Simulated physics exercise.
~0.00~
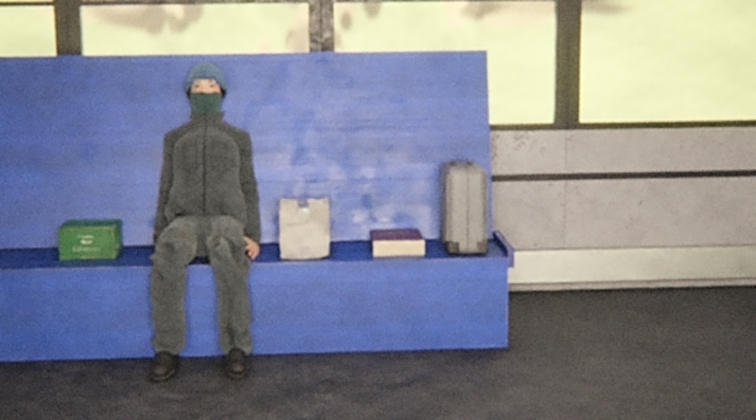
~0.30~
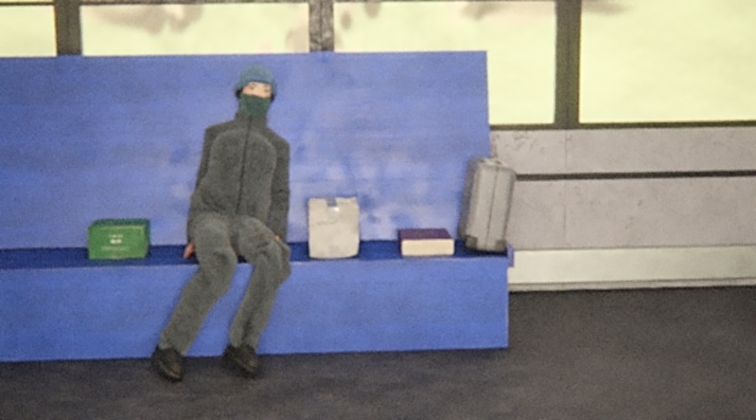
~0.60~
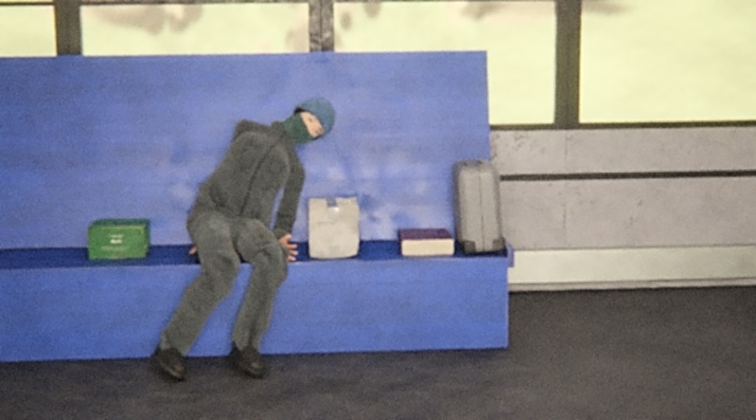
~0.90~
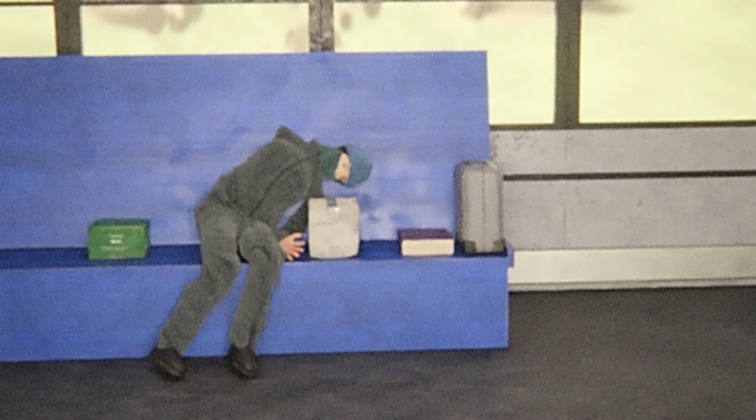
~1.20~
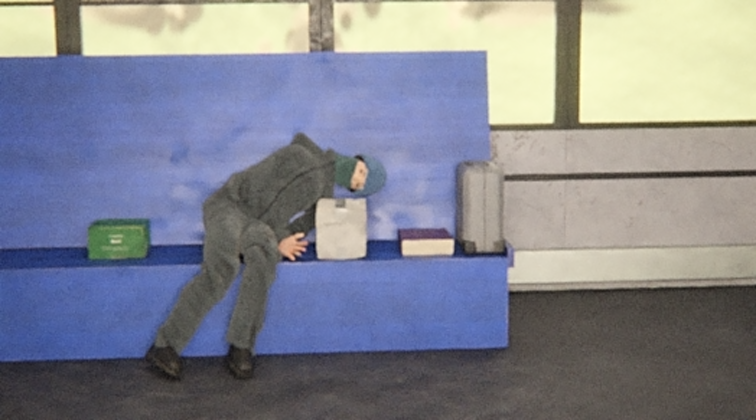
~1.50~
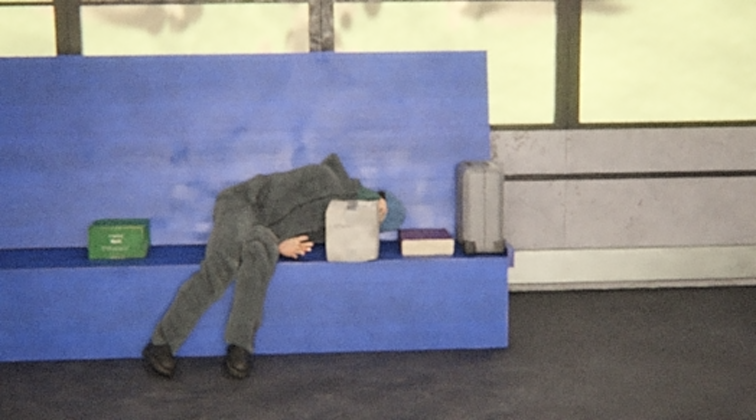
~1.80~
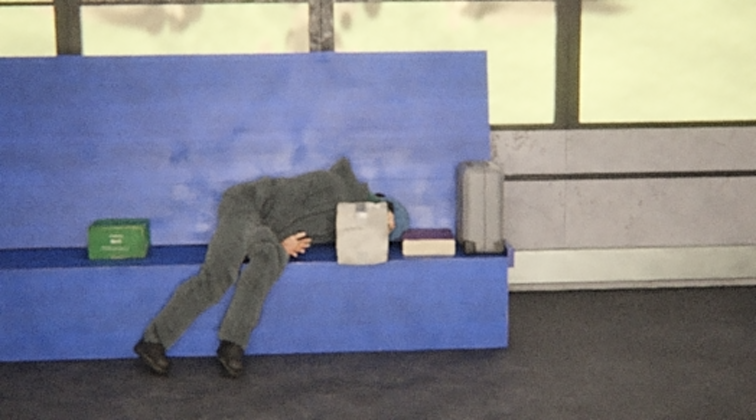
On a blue metro bench, luggage slides right and the sleeper slumps sideways behind the white holdall.
